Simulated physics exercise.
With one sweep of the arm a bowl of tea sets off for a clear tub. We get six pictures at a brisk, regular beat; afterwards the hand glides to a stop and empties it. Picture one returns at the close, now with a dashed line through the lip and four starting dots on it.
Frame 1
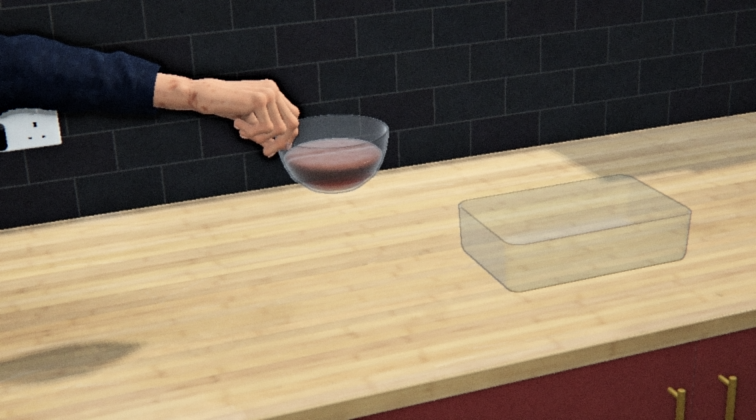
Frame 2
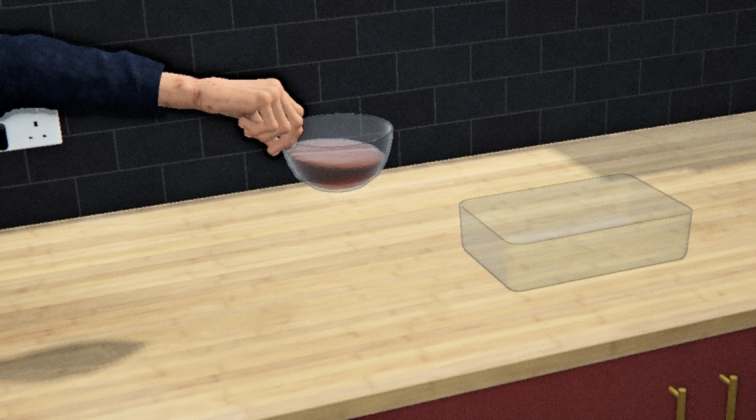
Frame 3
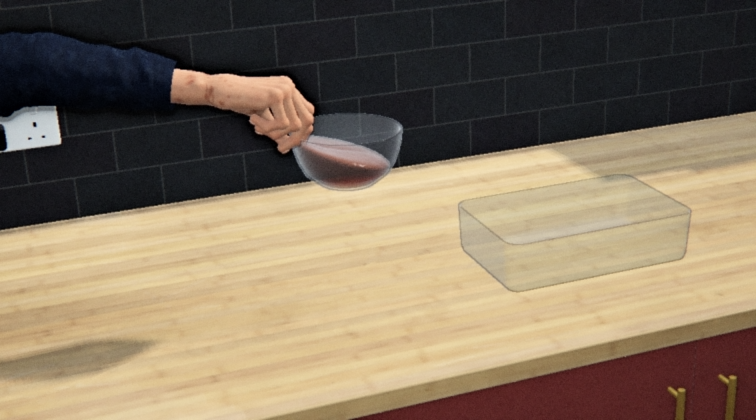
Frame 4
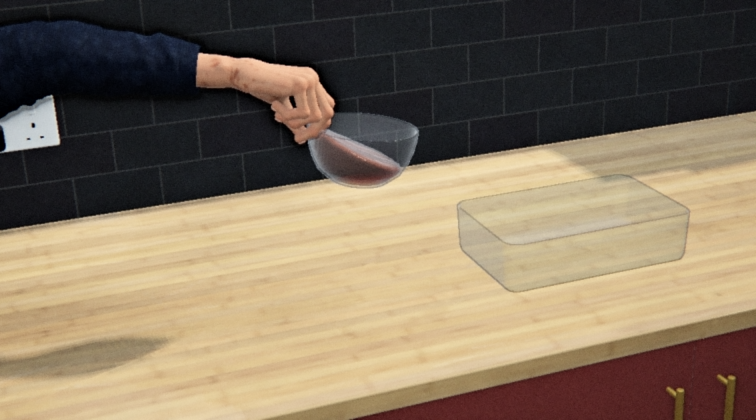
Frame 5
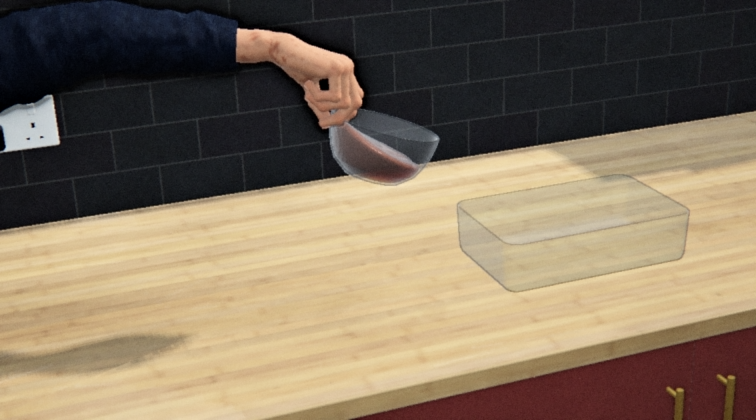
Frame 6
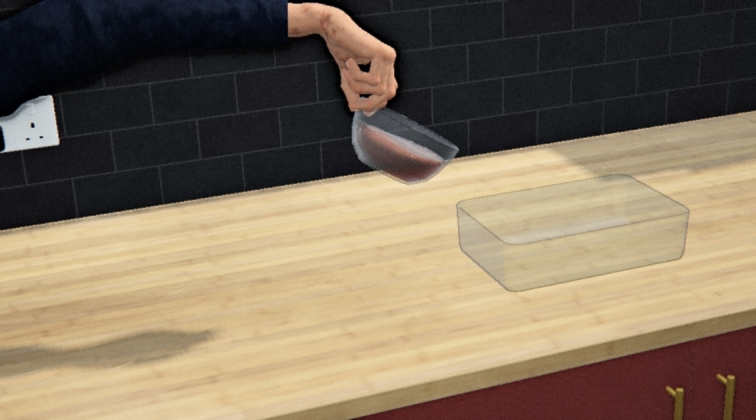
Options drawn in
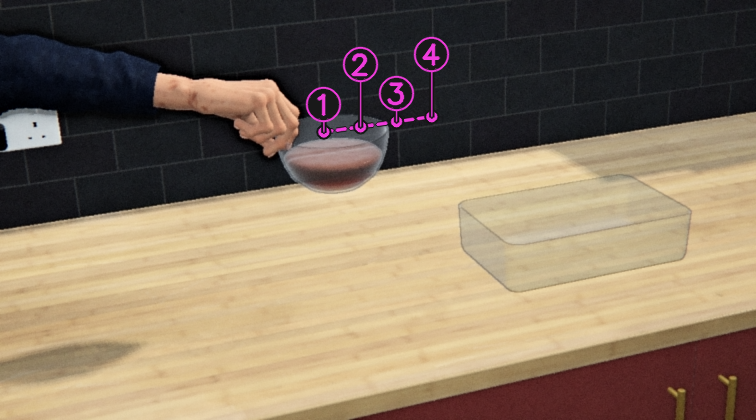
A hand in a dark sleeve held a clear bowl of reddish-brown liquid above a wooden counter, then moved it right, toward an empty clear tub, and tilted it more and more along the way.
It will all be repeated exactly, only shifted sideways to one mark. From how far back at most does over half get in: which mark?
1 will do.
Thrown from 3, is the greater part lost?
No, that is safe.
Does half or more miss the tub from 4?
No, that is safe.
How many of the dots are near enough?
All of them.
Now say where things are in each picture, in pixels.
Upright, lip at (383, 123); tub from (505, 292) to (684, 257); nothing has left yet, in the first picture.
Upright, lip at (387, 122); nothing has left yet, in the second picture.
Upright, lip at (396, 122); nothing has left yet, in the third picture.
Tipped about 8°, lip at (412, 126); nothing has left yet, in the fourth picture.
Tipped about 18°, lip at (433, 133); nothing has left yet, in the fifth picture.
Tipped about 32°, lip at (452, 143); nothing has left yet, in the sixth picture.
In magenta, 1 at (323, 132); 2 at (360, 126); 3 at (396, 121); 4 at (431, 116).
With 1, about 66 % lands in the tub, 23 % falls short and 11 % goes beside or beyond.
With 2, about 80 % lands in the tub, 6 % falls short and 14 % goes beside or beyond.
With 3, about 77 % lands in the tub, 2 % falls short and 21 % goes beside or beyond.
With 4, about 78 % lands in the tub, 6 % falls short and 16 % goes beside or beyond.
